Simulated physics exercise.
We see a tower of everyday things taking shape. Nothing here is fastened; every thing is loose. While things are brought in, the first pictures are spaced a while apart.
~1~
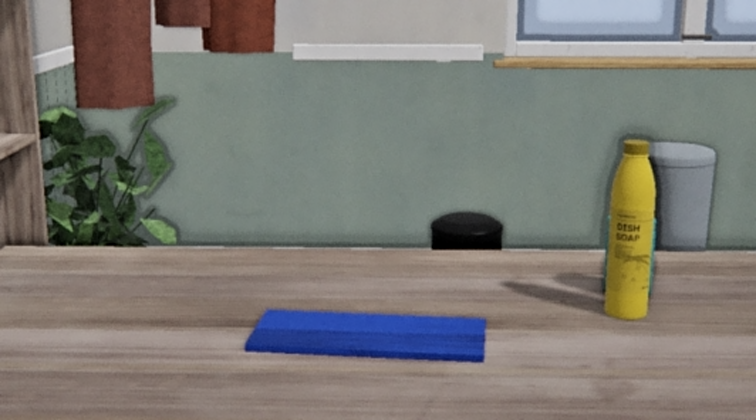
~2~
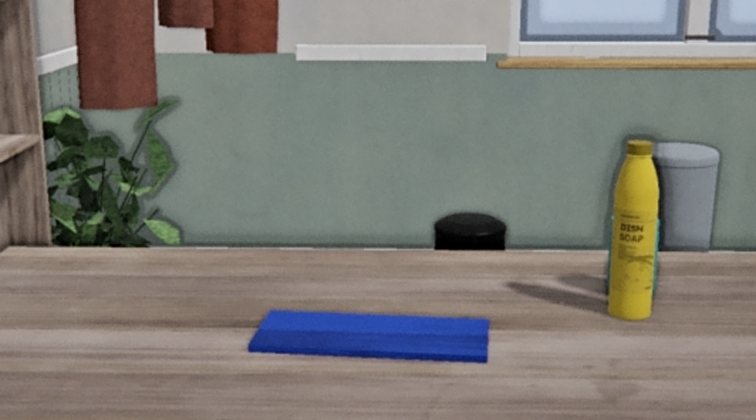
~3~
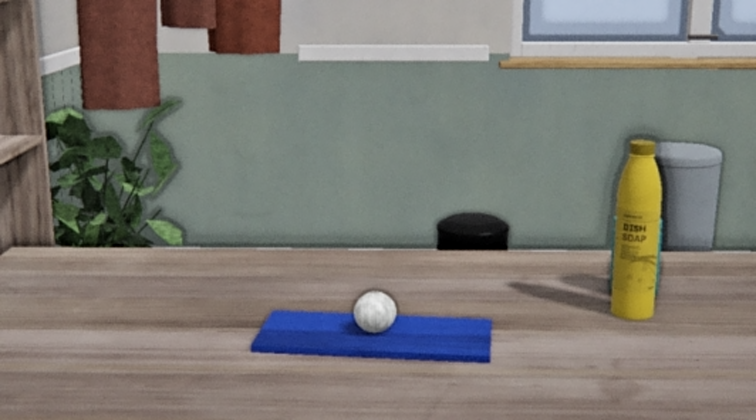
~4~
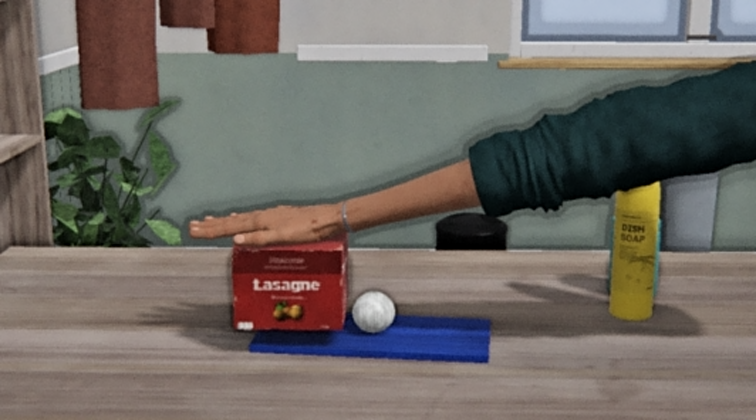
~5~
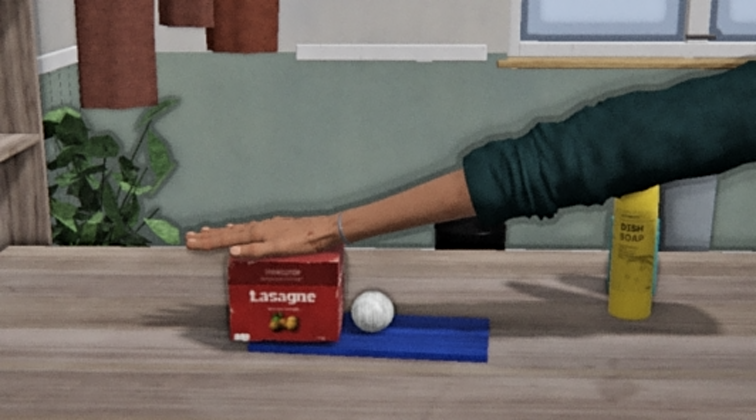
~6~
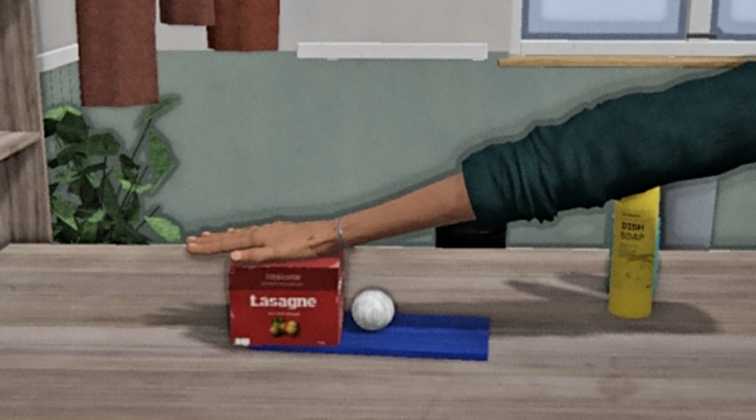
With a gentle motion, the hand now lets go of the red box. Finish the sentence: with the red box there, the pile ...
The pile stands firm.
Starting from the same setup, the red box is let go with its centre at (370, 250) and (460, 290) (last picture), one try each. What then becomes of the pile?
Lab note - try 1: Collapse; try 2: No collapse.
Then, 0.20 s later than the last frame, all is still.
Then, 0.60 s later than the last frame, red box resting near (290, 290).
When it is over, all 5 as before. End places, in pixels of the last picture, red box near (290, 290). The pile stays up.
